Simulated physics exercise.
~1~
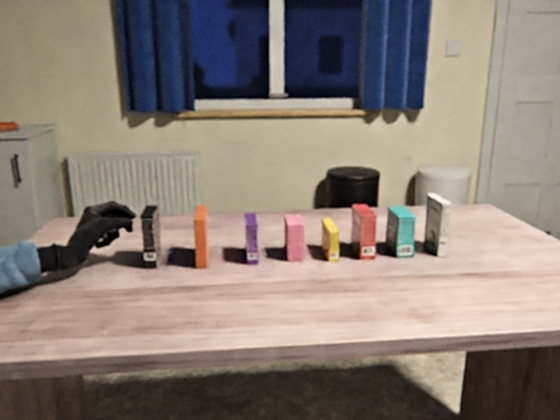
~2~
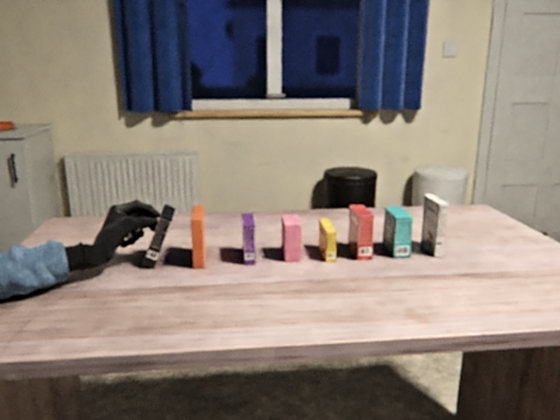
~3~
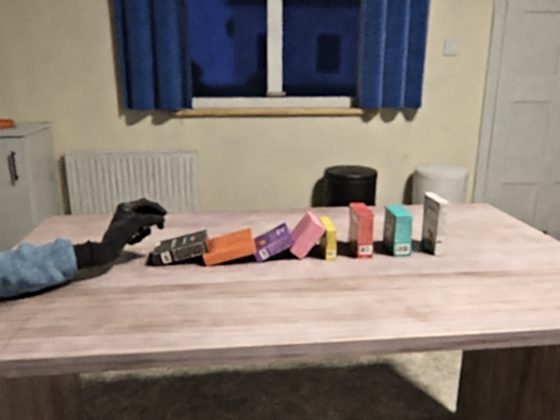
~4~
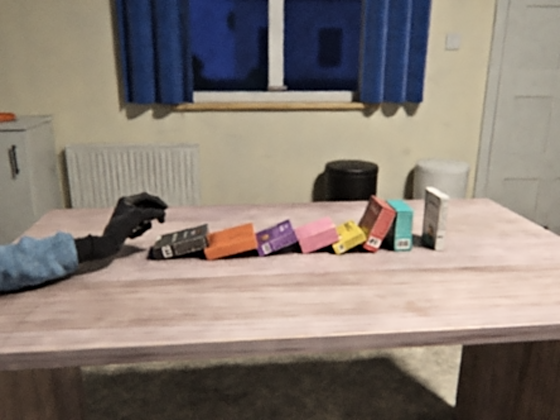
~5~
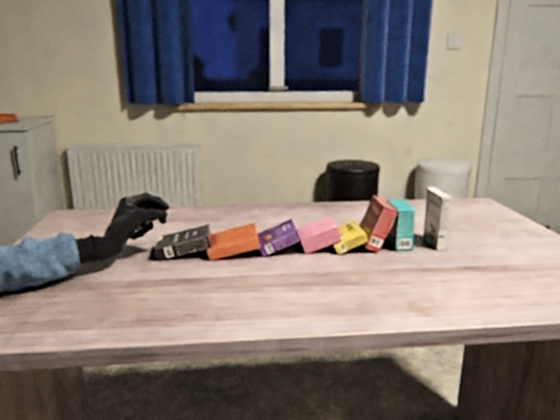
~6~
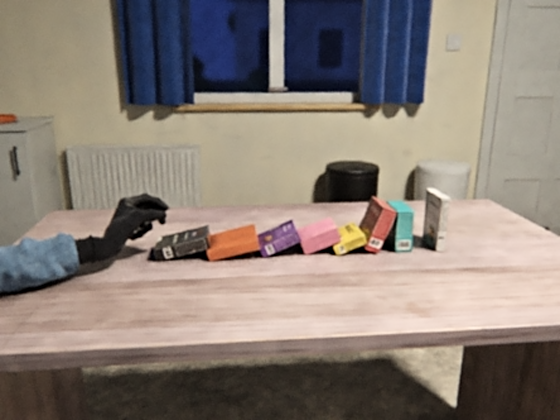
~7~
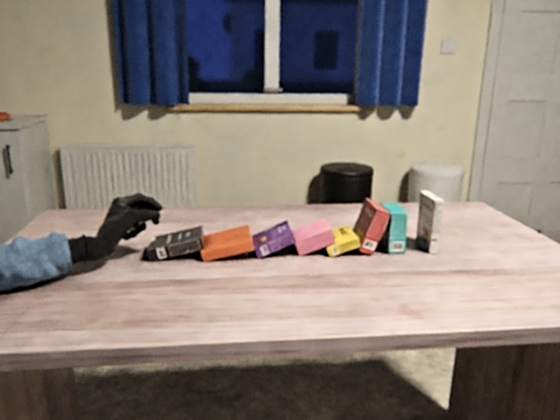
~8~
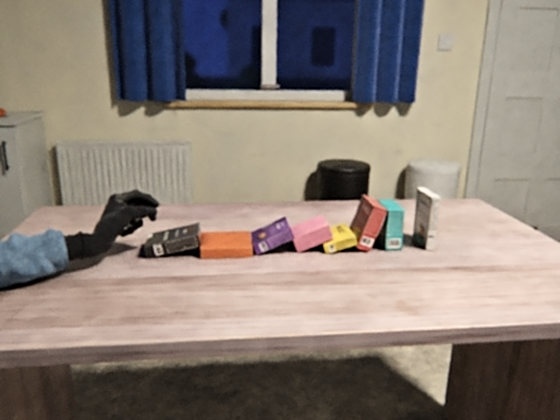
A black-gloved hand in a blue sleeve reaches in from the left over a pale wooden table, seen from the front in a room with blue curtains. A row of upright boxes runs from left to right, black, orange, purple, pink, yellow, red, turquoise and white. The hand tips the black box rightward, then stays still as the orange, purple, pink and yellow ones topple in turn. The red box tilts against the turquoise one and stops there. At the end, the turquoise and white boxes still stand, with the fallen ones lying overlapped behind the leaning red box.
